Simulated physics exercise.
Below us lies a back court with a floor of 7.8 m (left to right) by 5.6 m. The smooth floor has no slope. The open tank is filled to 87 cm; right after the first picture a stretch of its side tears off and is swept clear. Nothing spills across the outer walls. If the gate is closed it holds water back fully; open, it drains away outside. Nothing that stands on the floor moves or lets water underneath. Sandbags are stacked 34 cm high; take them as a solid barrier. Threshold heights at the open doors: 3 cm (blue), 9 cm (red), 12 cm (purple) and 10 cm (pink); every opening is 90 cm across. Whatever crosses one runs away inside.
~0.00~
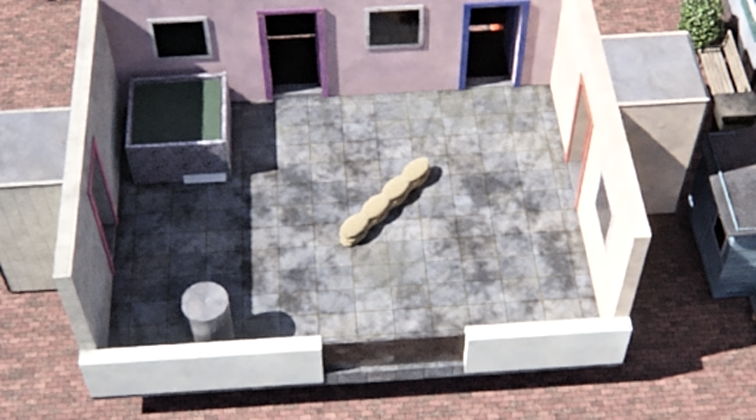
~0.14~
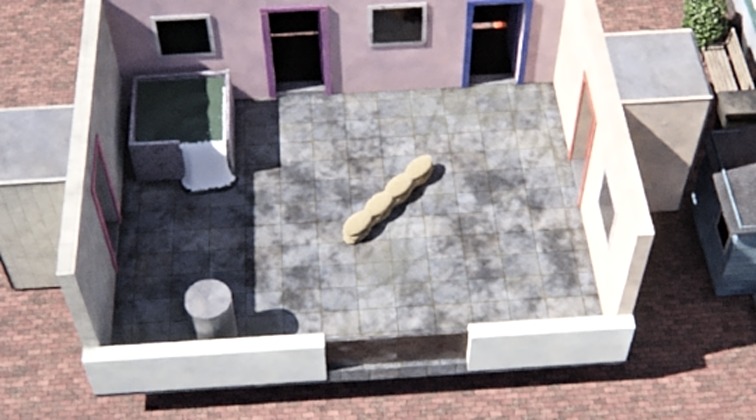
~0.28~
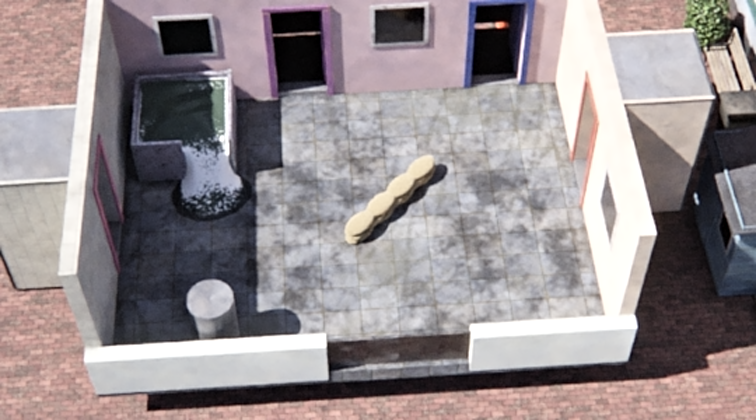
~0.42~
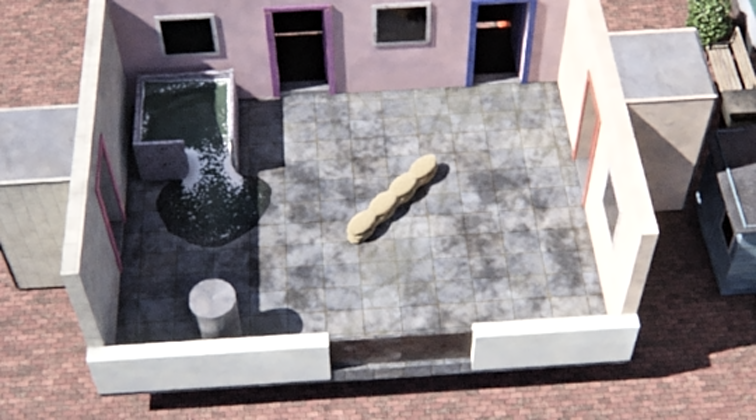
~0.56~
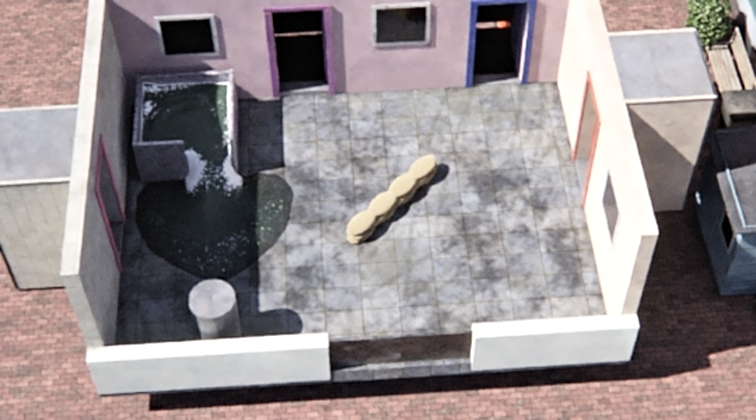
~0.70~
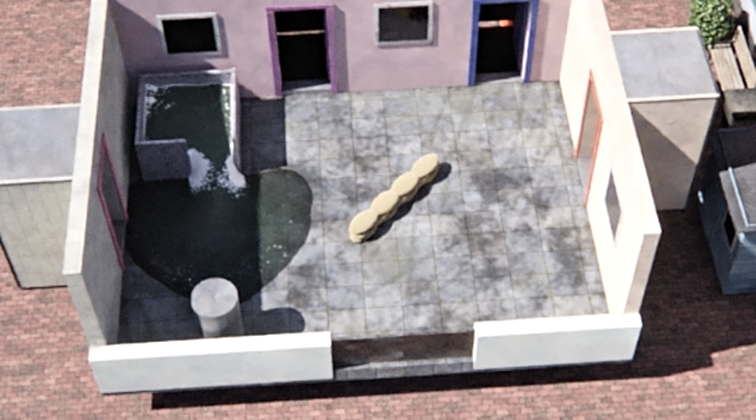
Dark water bursts from the front of an open grey tank in the back left corner of a paved court, seen from high above. Pale walls enclose the grey floor, with purple and blue doorways behind, a tan row of sandbags lying diagonally mid-court and a grey cylinder front left. The water pours out white and foaming, then spreads into a widening dark pool that reaches the cylinder, while the view shifts very slightly.
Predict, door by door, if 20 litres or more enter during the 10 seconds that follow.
Within that time: At the blue door it exceeds the limit; at the red door it stays under the limit; at the purple door it keeps below the limit; at the pink door it does not reach the limit.
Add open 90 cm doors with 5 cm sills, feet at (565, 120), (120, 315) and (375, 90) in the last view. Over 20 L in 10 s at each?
In that order: Under, above, below.
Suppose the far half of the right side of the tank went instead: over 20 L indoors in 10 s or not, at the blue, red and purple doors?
Then: Blue past it, red above, purple over.
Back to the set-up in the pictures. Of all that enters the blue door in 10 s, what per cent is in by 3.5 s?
About 0 per cent.
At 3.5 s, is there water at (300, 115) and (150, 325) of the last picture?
In that order: Dry, flooded.
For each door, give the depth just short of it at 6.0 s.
In cm: Blue 0, red 5, purple 0, pink 7.
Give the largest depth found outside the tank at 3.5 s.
Roughly 20 cm.
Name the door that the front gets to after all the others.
The purple one.
After 1.4 s water covers 30 % of the floor and is deepest (34 cm) near (223, 184); blue door not reached, red door not reached, purple door not reached, pink door 9 cm at the sill, 0 L in.
After 2.2 s water covers 35 % of the floor and is deepest (37 cm) near (116, 371); blue door not reached, red door not reached, purple door not reached, pink door 7 cm at the sill, 1 L in.
After 3.5 s water covers 45 % of the floor and is deepest (20 cm) near (198, 355); blue door not reached, red door not reached, purple door not reached, pink door 5 cm at the sill, 1 L in.
After 6.0 s water covers 65 % of the floor and is deepest (14 cm) near (579, 341); blue door not reached, red door 5 cm at the sill, 0 L in, purple door not reached, pink door 7 cm at the sill, 2 L in.
After 10.0 s water covers 85 % of the floor and is deepest (10 cm) near (559, 87); blue door 8 cm at the sill, 38 L in, red door 6 cm at the sill, 0 L in, purple door 1 cm at the sill, 0 L in, pink door 4 cm at the sill, 2 L in.
